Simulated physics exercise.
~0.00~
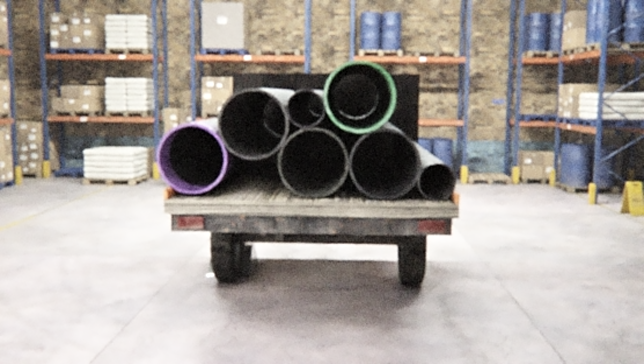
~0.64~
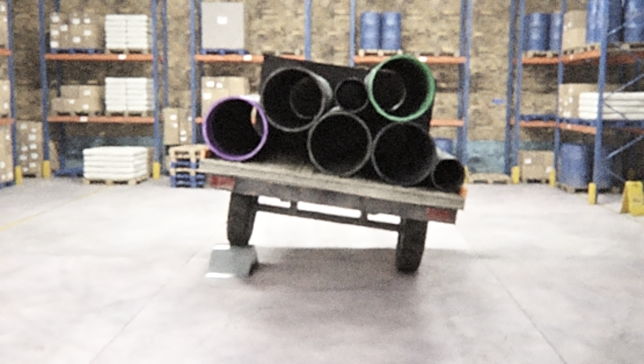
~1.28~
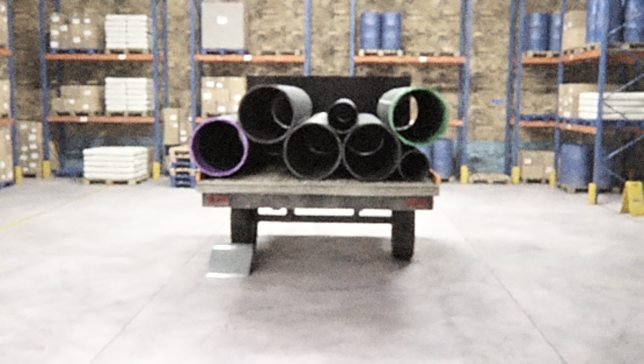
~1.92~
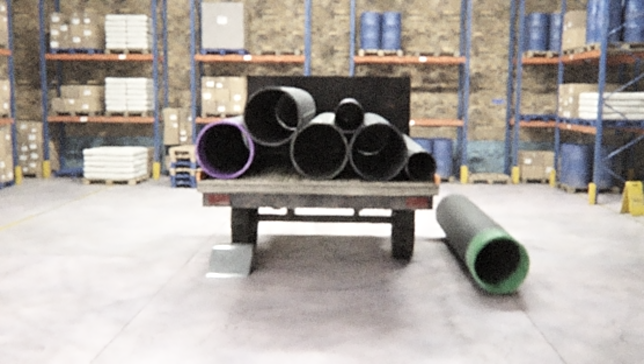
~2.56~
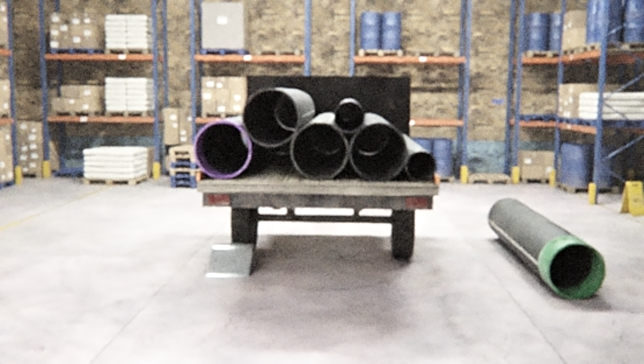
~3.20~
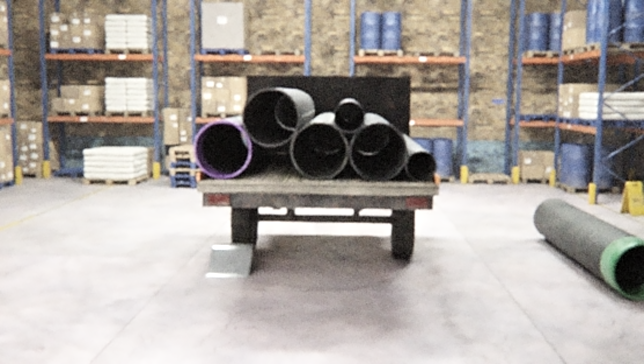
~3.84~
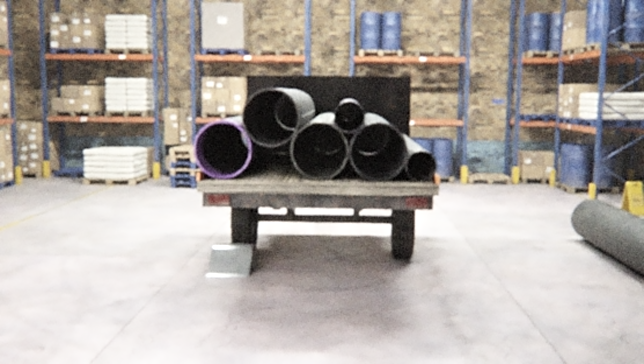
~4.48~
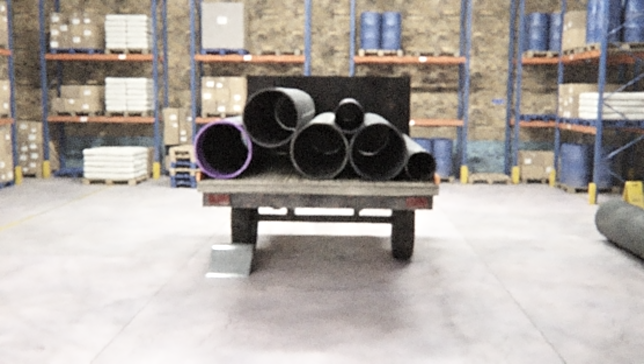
In a warehouse, a trailer tilts and levels, and its green-ended pipe drops off rightward.
